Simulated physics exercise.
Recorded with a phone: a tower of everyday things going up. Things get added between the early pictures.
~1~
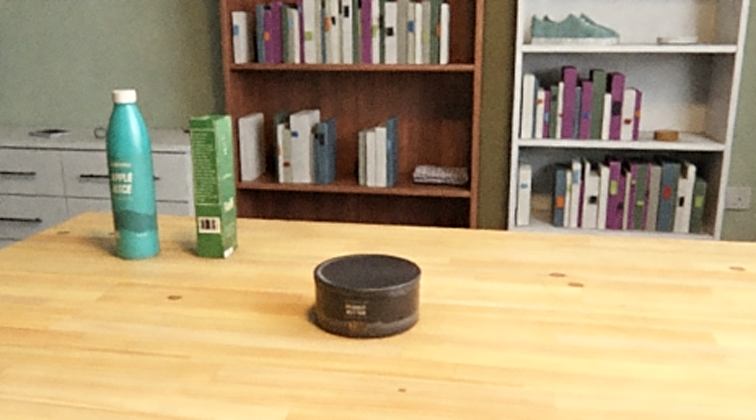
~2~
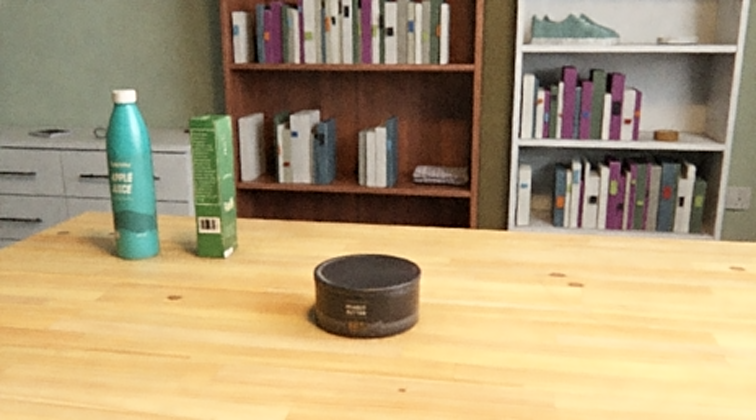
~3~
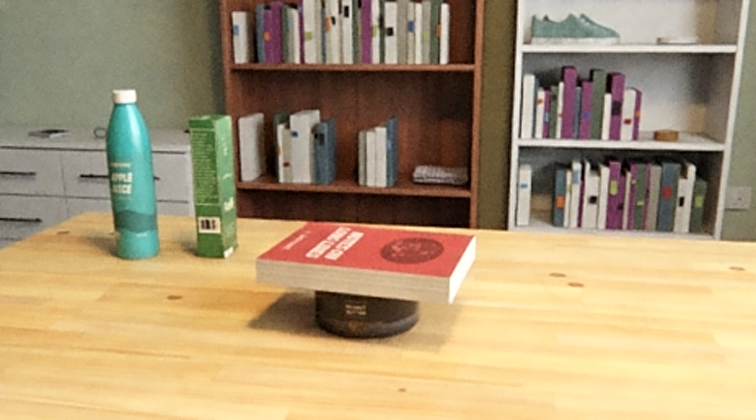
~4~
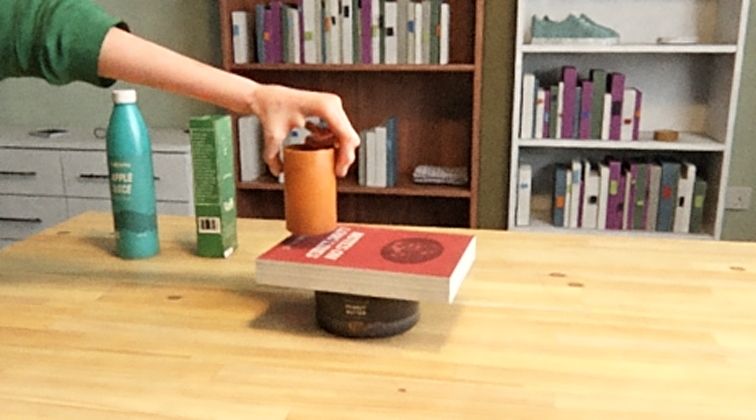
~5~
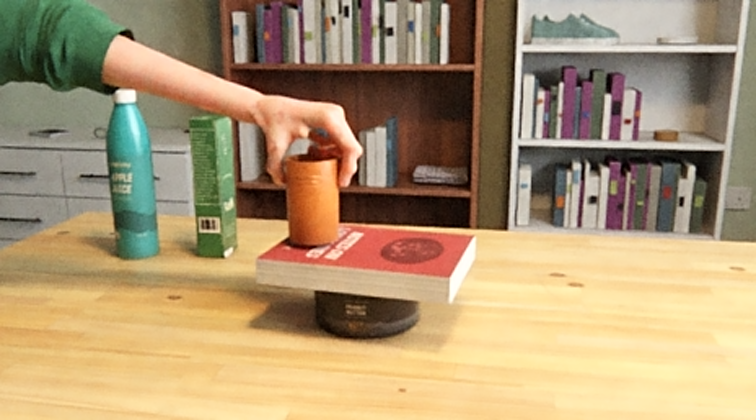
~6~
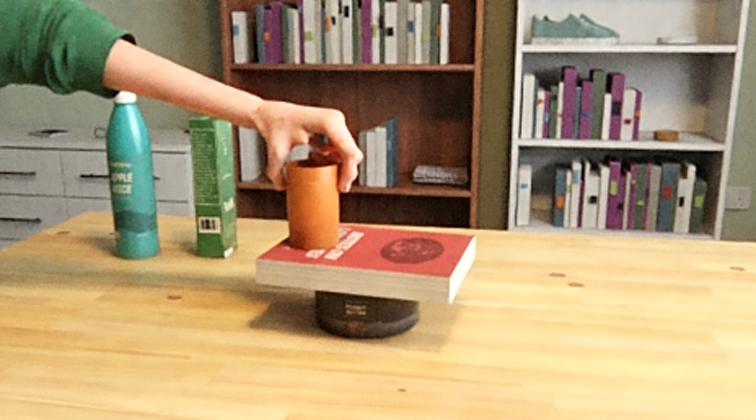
In the video, a red book appears on top of a round black container on a wooden table, near a turquoise bottle and green box, then a hand from the left lowers an orange cup onto the book, still gripping it.
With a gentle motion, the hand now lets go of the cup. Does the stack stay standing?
Yes.
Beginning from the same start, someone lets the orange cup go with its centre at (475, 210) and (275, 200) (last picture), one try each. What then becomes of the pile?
It caves in in the first case and caves in in the second case.
Then, 1.00 s on from there, no change.
Then, 2.10 s on from there, orange cup resting near (313, 204).
In the end, all 5 unmoved. At the end, from the last picture's camera, orange cup near (313, 204). The pile stays up.
